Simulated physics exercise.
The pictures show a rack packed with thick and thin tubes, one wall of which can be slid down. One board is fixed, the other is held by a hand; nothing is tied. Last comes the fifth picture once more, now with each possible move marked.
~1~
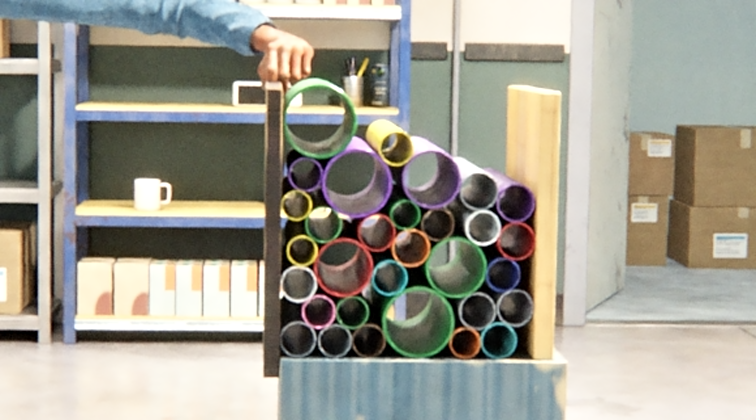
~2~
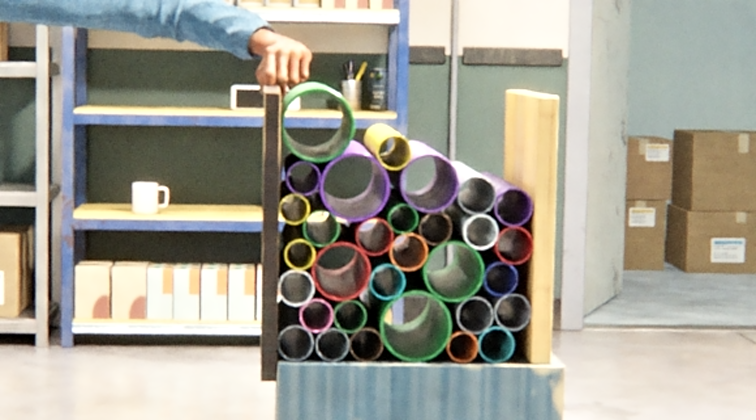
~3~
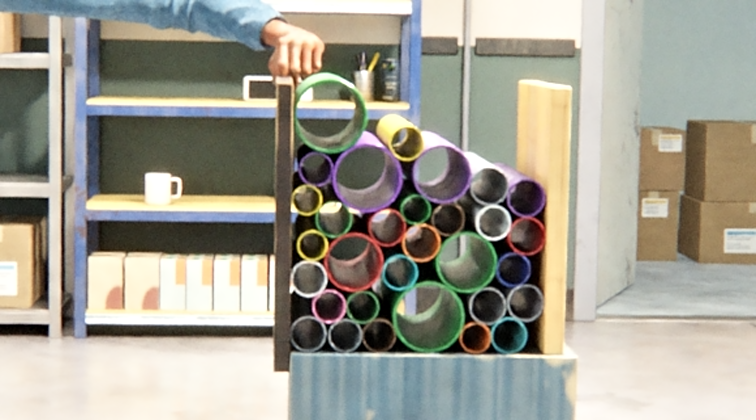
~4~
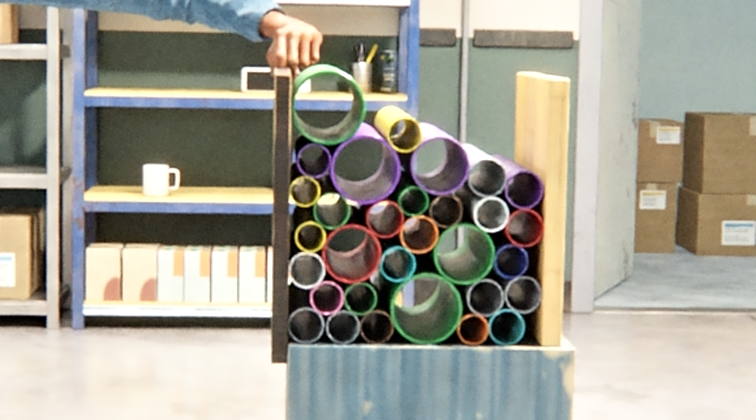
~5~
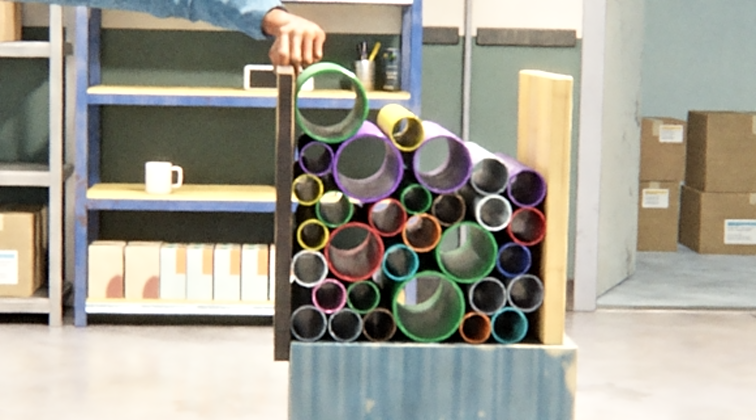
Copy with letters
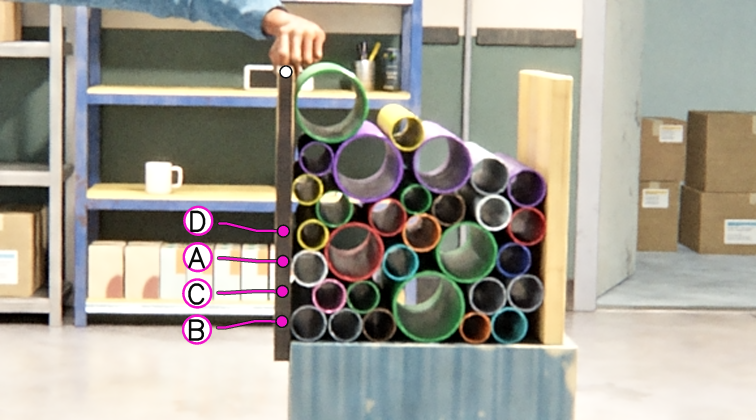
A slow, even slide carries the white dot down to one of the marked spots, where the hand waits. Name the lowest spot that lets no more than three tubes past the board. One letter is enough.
The last mark within the limit is D.
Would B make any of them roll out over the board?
Yes.
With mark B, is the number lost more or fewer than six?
It loses more than six.
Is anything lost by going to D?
At D: Yes.
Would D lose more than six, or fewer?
It loses fewer than six.
On the marked copy, A at (283, 261); B at (282, 321); C at (282, 291); D at (283, 231); the white dot at (286, 72).
Following D. Soon after the start, top of the board (293, 141).
Later, top of the board (292, 218).
In the end, top of the board (292, 231), two out over the board.
As for the rest, A more than three out over the board; B more than three out over the board; C more than three out over the board.
